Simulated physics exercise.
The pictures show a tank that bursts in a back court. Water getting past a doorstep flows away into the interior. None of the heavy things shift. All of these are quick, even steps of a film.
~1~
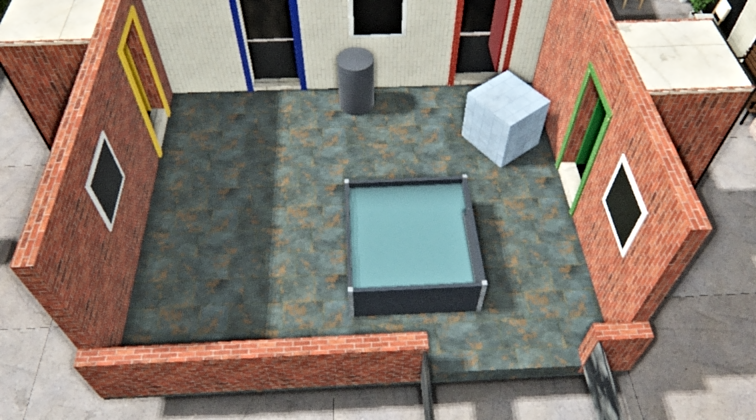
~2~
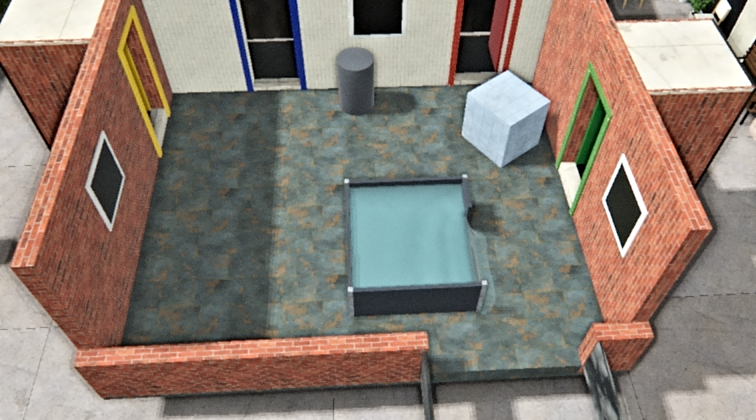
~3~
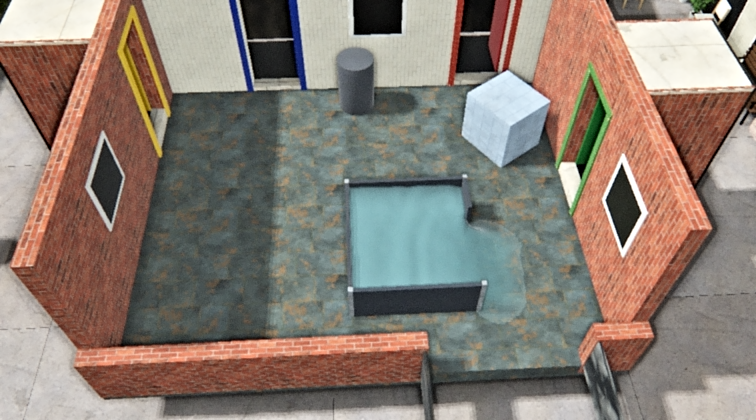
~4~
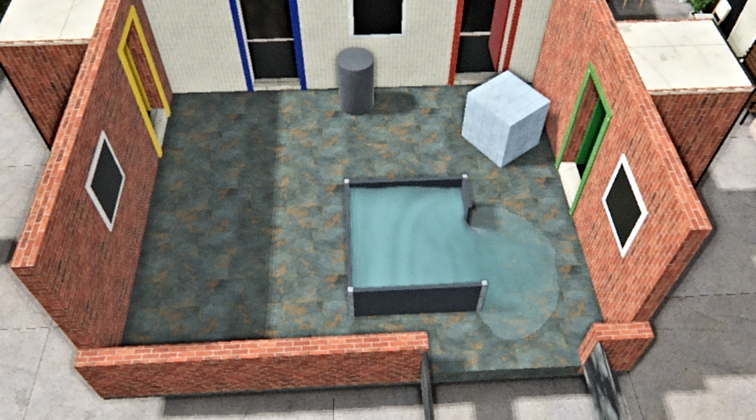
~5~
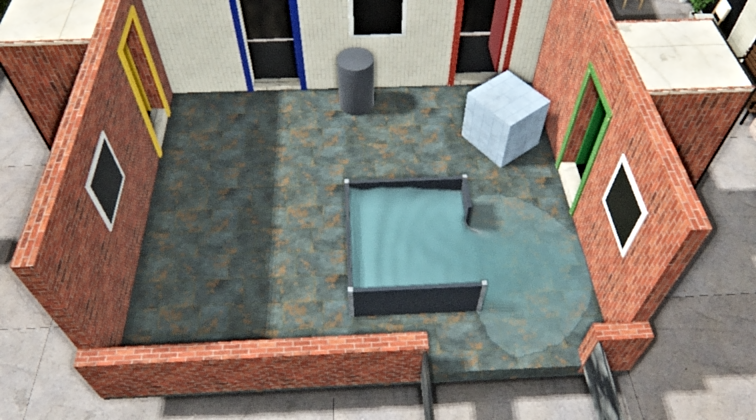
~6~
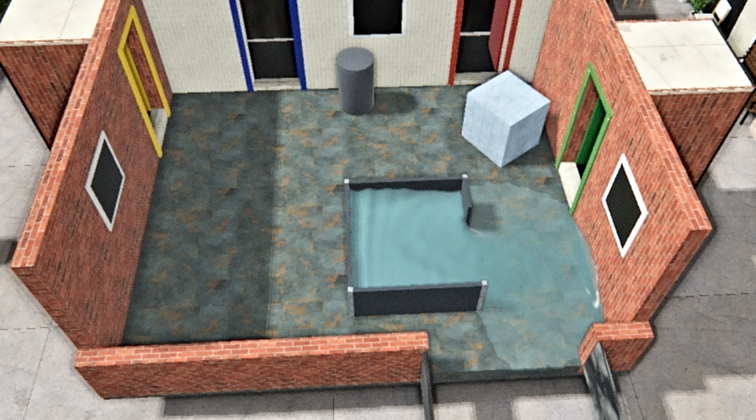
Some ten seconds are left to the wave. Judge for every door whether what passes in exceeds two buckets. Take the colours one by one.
The yellow door does not exceed two; the blue door does not exceed two; the red door does not exceed two; the green door does not exceed two.
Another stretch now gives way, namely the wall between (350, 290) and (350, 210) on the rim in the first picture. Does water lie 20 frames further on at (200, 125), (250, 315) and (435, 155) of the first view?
Taking the points in order: Swamped, swamped and unwetted.
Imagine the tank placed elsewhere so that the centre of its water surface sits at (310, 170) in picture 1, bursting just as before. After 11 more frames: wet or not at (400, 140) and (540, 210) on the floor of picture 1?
The first spot is spared, the second swamped.
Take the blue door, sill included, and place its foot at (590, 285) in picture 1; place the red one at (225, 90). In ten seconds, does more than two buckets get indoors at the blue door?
Here, blue overshoots.
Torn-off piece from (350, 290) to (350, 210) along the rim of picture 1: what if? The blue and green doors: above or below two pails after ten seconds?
Here's my take: Blue surpasses the limit, and green fails to reach the limit too.
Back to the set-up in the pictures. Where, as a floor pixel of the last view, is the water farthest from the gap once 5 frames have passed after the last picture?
I'd say near (546, 145).
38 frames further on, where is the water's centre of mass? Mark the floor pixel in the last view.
Near pixel (461, 209).
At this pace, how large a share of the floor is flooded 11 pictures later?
Roughly 20 percent.
A moment on, water covers 15 % of the floor; the yellow door not reached, the blue door not reached, the red door not reached, the green door wet at the sill, nothing in.
Next, water covers 20 % of the floor; the yellow door not reached, the blue door not reached, the red door not reached, the green door wet at the sill, nothing in.
Then, water covers 35 % of the floor; the yellow door not reached, the blue door not reached, the red door wet at the sill, nothing in, the green door wet at the sill, nothing in.
Later, water covers 55 % of the floor; the yellow door not reached, the blue door not reached, the red door under two buckets in, the green door under two buckets in.
In the end, water covers 80 % of the floor; the yellow door wet at the sill, nothing in, the blue door wet at the sill, nothing in, the red door under two buckets in, the green door under two buckets in.
